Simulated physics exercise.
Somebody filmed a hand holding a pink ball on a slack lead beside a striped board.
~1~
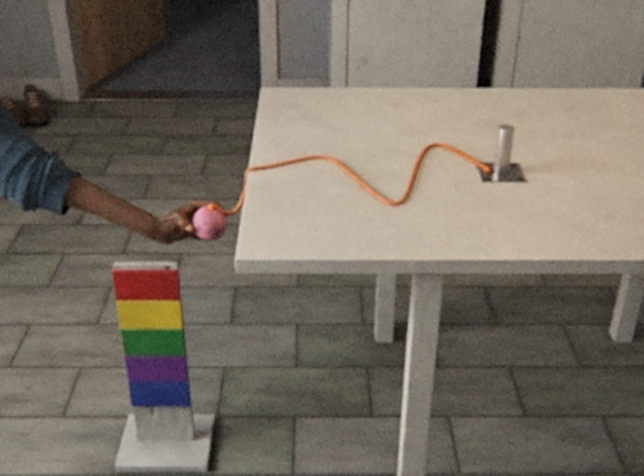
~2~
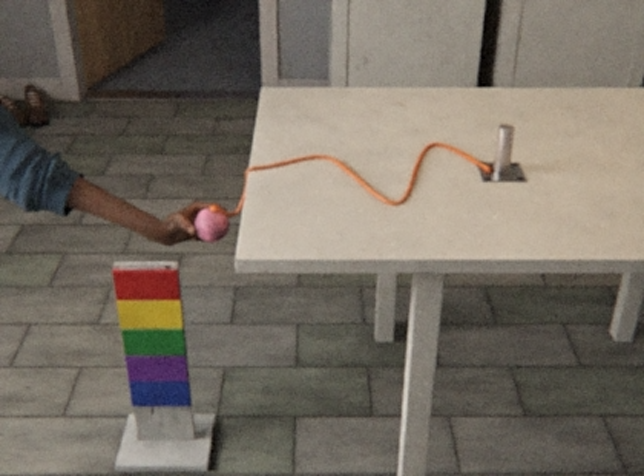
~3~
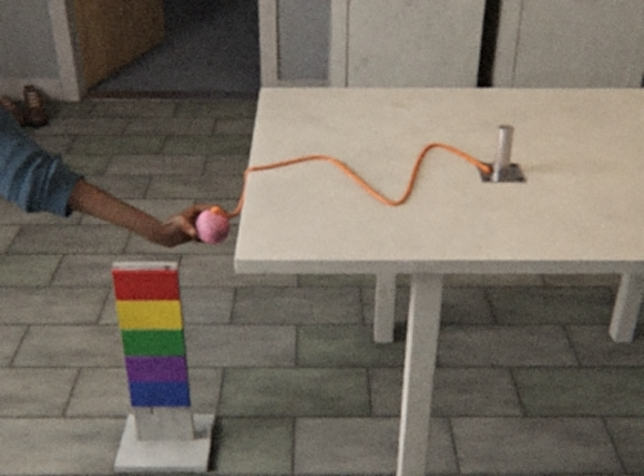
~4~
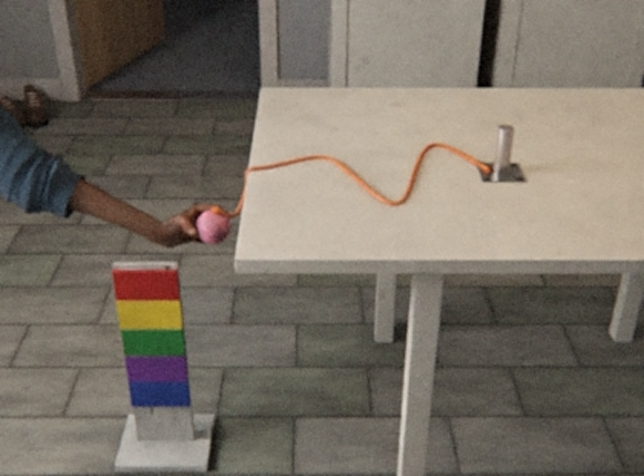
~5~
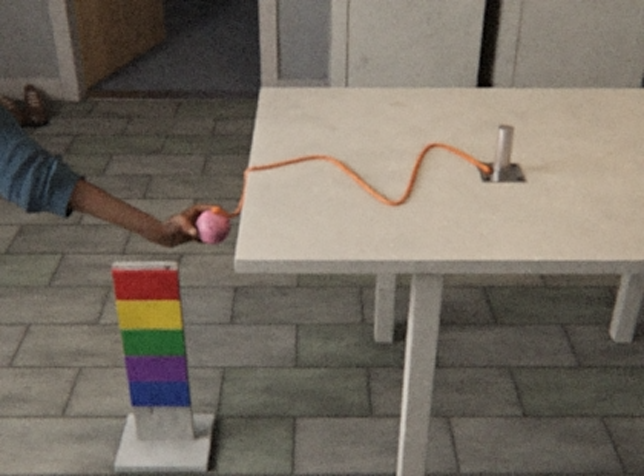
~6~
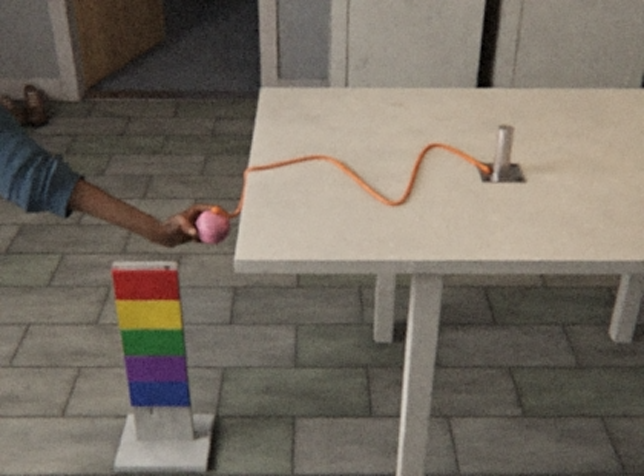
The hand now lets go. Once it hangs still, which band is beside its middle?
Its centre hangs level with the blue band.
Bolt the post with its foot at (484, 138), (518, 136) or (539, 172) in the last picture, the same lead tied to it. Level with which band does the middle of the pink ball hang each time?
It would be blue; purple; purple.
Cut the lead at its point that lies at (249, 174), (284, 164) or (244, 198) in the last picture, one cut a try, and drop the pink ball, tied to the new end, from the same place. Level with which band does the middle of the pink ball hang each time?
In that order: Green; yellow; purple.
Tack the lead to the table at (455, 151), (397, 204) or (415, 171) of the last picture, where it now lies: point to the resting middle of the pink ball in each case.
About (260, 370), (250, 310) and (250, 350).
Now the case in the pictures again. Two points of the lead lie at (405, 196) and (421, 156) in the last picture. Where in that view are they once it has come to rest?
The first at (283, 171), the second at (375, 171).
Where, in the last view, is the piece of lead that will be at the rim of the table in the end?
Near (381, 199).
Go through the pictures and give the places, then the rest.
The first frame shows pink ball (210, 223); red (146, 287); yellow (150, 316); green (153, 343); purple (156, 370); blue (159, 395).
The second frame shows pink ball (212, 225); lead through (461, 153) (417, 166) (398, 203) (344, 168) (271, 166).
The third frame shows pink ball (213, 227).
The fourth frame shows pink ball (213, 227); lead through (460, 154) (417, 166) (397, 204) (344, 168) (271, 167).
The fifth frame shows pink ball (213, 227).
The sixth frame shows pink ball (213, 227); lead through (460, 154) (417, 166) (397, 204) (344, 168) (270, 167).
Soon after, ball near (231, 364); level with purple.
After that, ball near (279, 383); level with blue.
And then, ball near (244, 390); level with blue.
In the end, ball near (263, 388); level with blue. Its middle rests at the blue band.
